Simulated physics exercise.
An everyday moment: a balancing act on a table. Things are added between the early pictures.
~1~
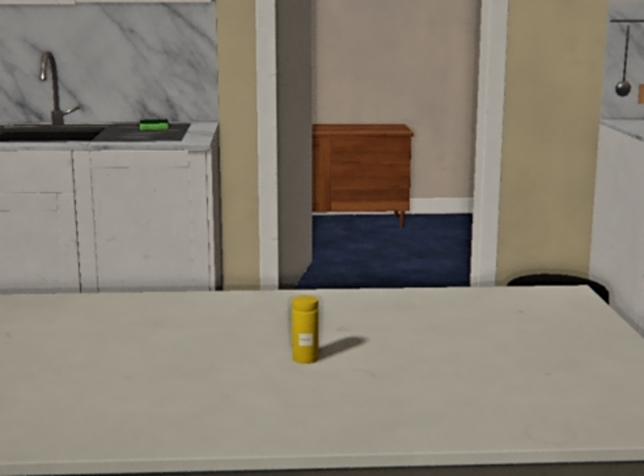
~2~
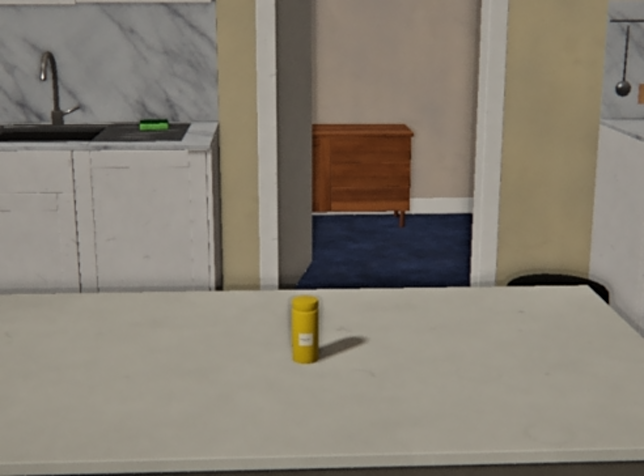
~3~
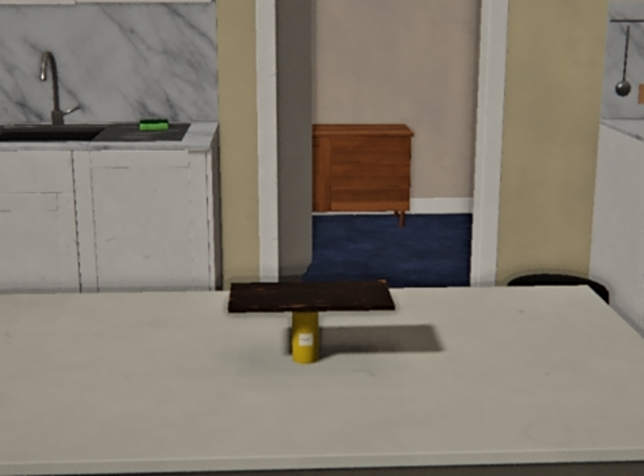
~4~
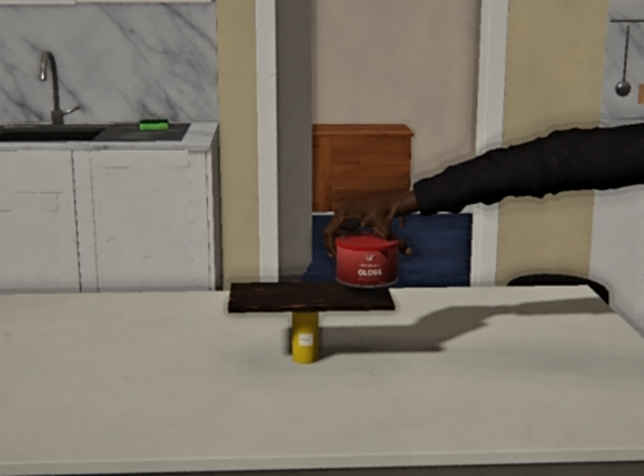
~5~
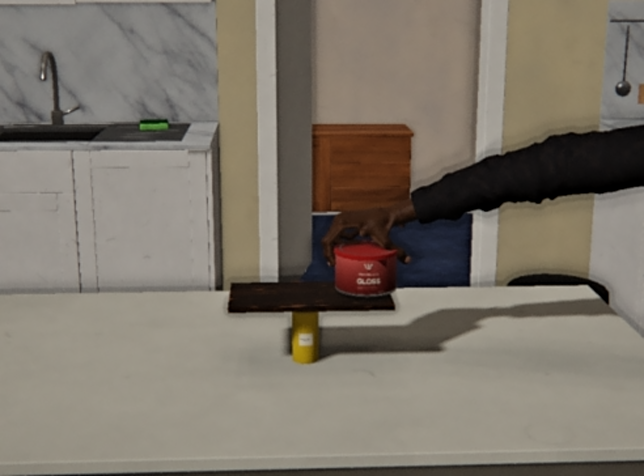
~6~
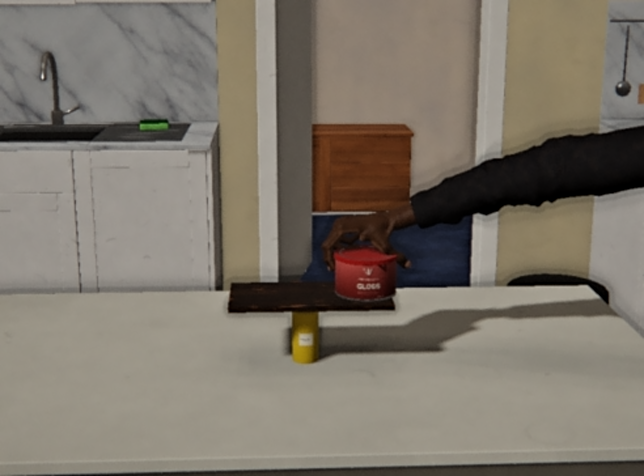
A dark board appears lying across the top of a small yellow container that stands alone on a pale table. Then a dark-sleeved arm reaches in from the right, holding a red tub above the board's right side, and lowers it slightly onto that end, keeping its hand on top.
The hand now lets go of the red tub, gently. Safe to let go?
Outcome: The stack loses its balance.
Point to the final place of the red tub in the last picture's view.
At about (391, 326).
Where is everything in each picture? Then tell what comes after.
The last thing is not in view yet, in the first picture.
The last thing is not in view yet, in the second picture.
The last thing is not in view yet; black board (310, 296), in the third picture.
Coming down; red tub (368, 259); black board (310, 296), in the fourth picture.
Coming down; red tub (366, 268); black board (310, 296), in the fifth picture.
In place under the hand; red tub (366, 273); black board (310, 296), in the sixth picture.
Then, 0.40 s later than the last frame, red tub now fallen; black board tilted by 66°.
Then, 0.80 s later than the last frame, black board now fallen; yellow shaker tilted by 60°.
Then, 0.90 s later than the last frame, yellow shaker now fallen.
When it is over, fallen, red tub, black board and yellow shaker. End places, in pixels of the last picture, red tub near (391, 326). The stack comes apart.
